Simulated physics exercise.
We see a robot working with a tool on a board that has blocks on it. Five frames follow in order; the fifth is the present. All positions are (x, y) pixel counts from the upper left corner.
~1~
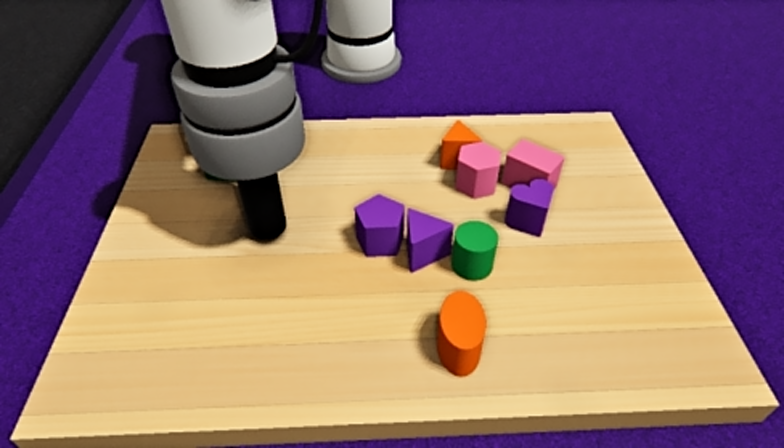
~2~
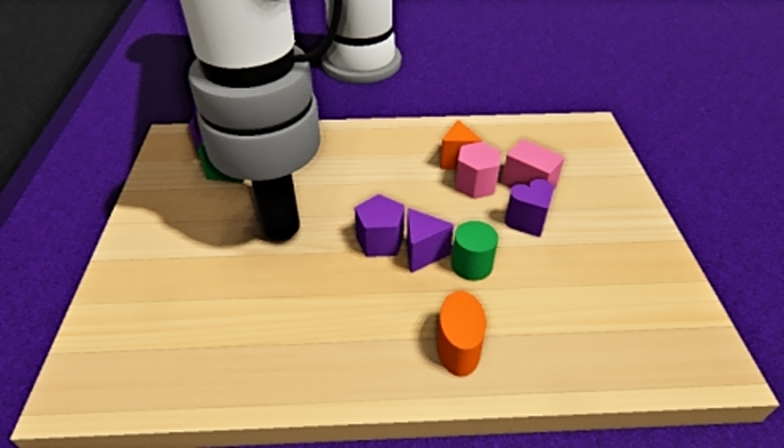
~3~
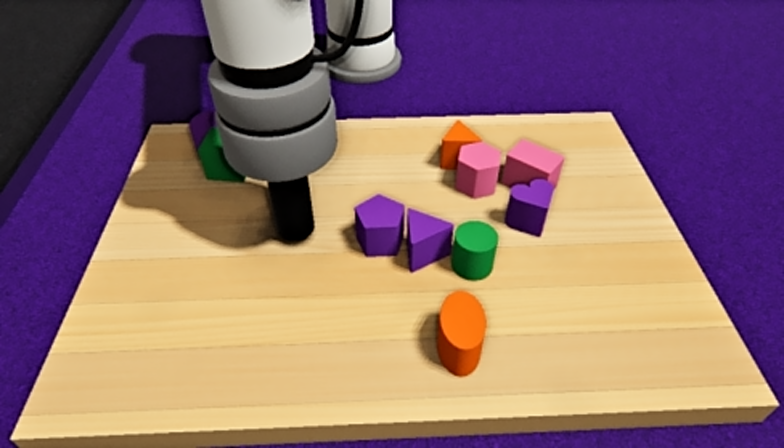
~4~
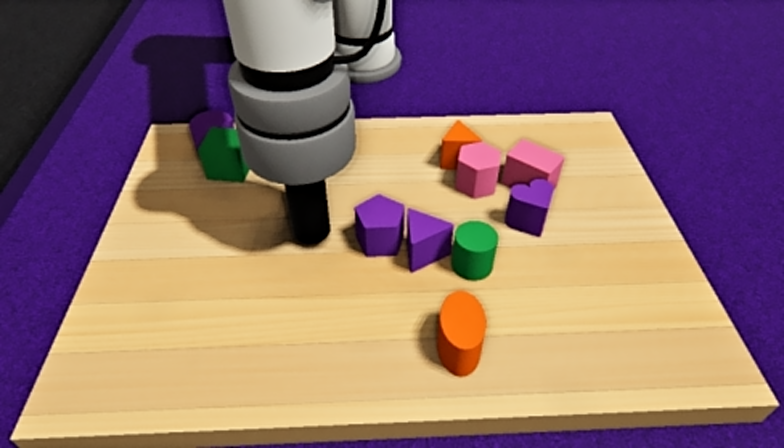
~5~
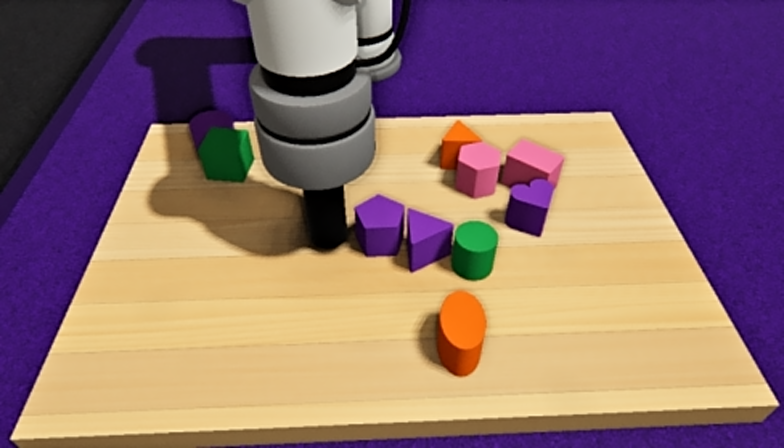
A grey and white robot arm with a black tip glides steadily rightward, low over a pale wooden board on a purple surface, seen from a fixed, raised view. Purple blocks and a green cylinder sit mid-board, an orange oval nearer, and pink, orange and purple blocks at upper right. The tip closes in beside the purple five-sided block, uncovering green and purple blocks at upper left, while every block stays still.
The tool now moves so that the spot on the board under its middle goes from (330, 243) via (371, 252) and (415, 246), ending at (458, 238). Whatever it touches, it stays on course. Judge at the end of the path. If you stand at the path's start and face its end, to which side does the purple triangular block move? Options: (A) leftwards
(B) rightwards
A (leftwards)
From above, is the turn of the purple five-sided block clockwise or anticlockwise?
I'd predict that, seen from above, the purple five-sided block rotates counter-clockwise.
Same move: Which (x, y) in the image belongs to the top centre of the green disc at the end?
Close to (501, 241).
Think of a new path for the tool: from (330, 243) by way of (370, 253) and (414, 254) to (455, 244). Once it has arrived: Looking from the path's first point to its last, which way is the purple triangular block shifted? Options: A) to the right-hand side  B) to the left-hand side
B.
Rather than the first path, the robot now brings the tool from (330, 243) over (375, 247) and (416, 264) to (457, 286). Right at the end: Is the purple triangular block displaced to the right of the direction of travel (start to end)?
Going by the path, no.
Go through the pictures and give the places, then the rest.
The first picture shows tip of the tool at (268, 227), middles of tops, purple five-sided block at (380, 211), purple triangular block at (425, 224), green disc at (477, 235), purple heart at (535, 192).
The second picture shows tool at (282, 227), nothing pushed.
The third picture shows tool at (296, 228), nothing pushed.
The fourth picture shows tool at (312, 231), nothing pushed.
The fifth picture shows tool at (329, 235), purple five-sided block at (380, 211), purple triangular block at (425, 224), green disc at (477, 235), purple heart at (535, 192).
The first path, step by step. One third of the way, tool at (371, 245); purple five-sided block at (407, 207); purple triangular block at (443, 222), turned 15° clockwise; green disc at (490, 238).
Two thirds of the way, tool at (417, 238); purple five-sided block at (447, 196), turned 30° anticlockwise; purple triangular block at (483, 212), turned 40° clockwise; green disc at (501, 241).
At the end, tool at (458, 231); purple five-sided block at (471, 182), turned 60° anticlockwise; purple triangular block at (498, 212), turned 25° clockwise; green disc at (501, 241); purple heart unmoved.
